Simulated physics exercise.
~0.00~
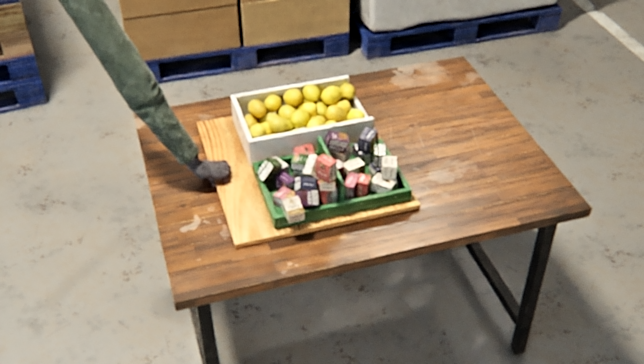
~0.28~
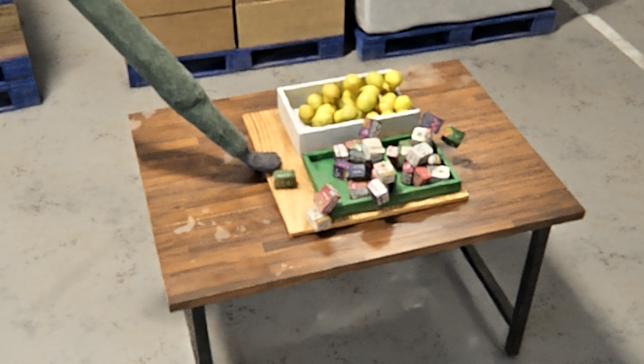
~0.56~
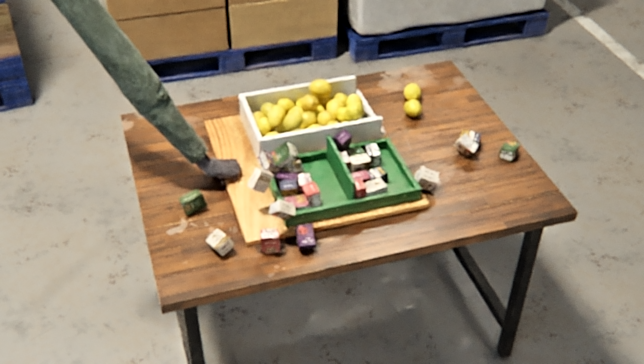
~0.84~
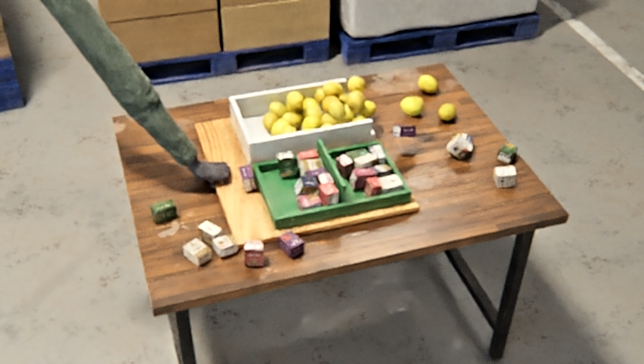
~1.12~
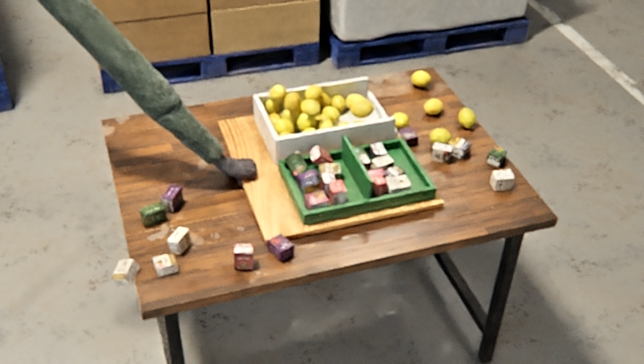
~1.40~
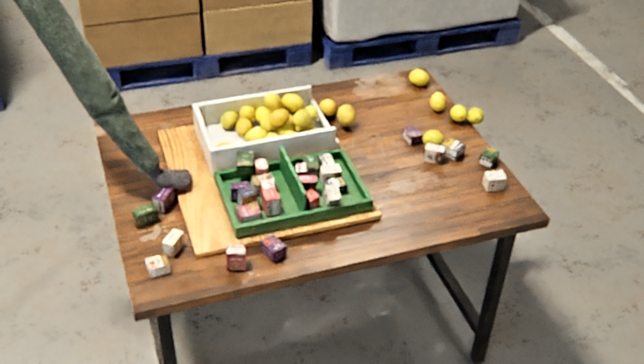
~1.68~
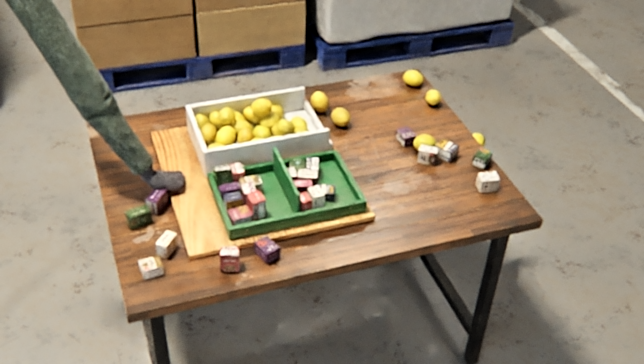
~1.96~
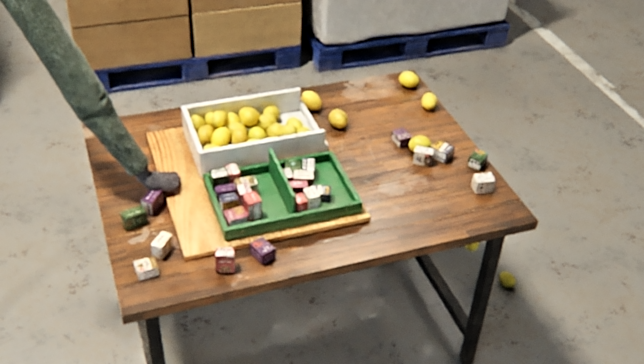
On a wooden table in a warehouse, a green-sleeved arm slides a board holding a white box of lemons and a divided green box of small cartons right and left repeatedly, spilling pieces from both, until the board rests toward the left with lemons and cartons scattered around and some lemons on the floor.
